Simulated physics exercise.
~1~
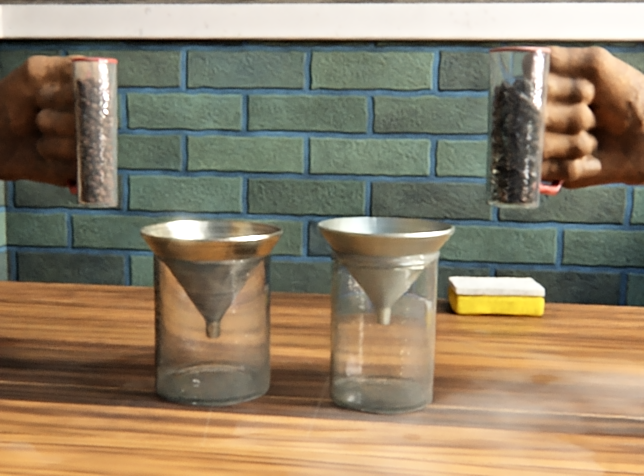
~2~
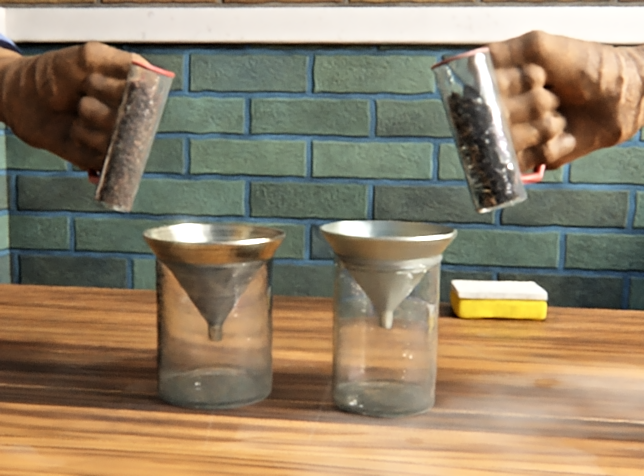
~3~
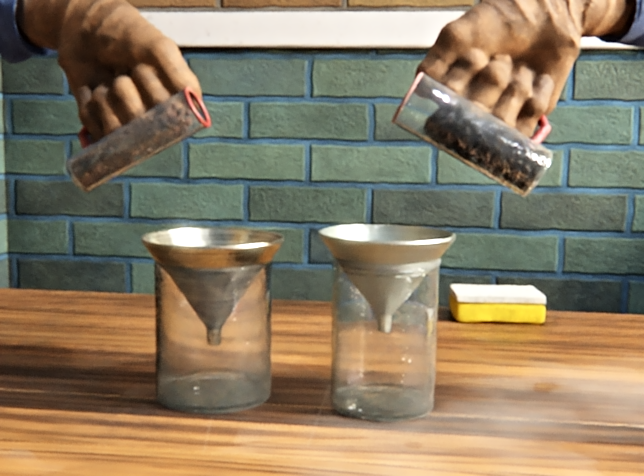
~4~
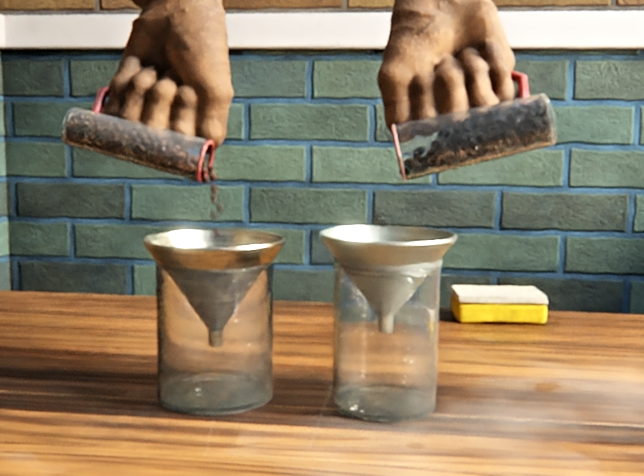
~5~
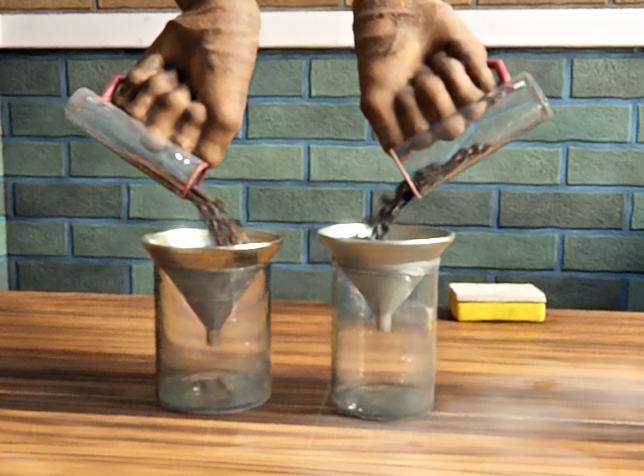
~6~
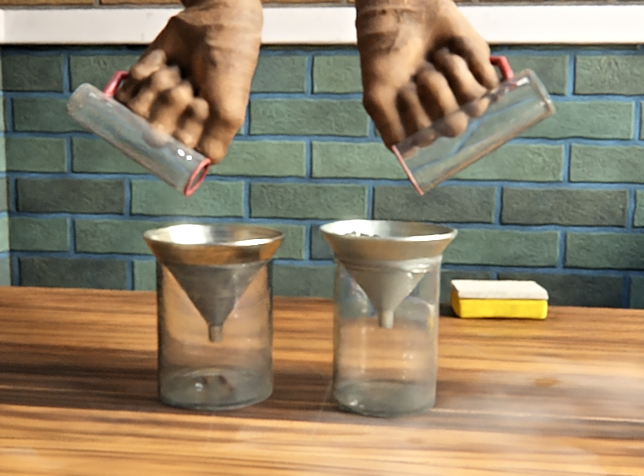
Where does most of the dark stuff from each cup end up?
Most of it stays up in the funnels on both the left and the right, instead of getting down into the glass jars.
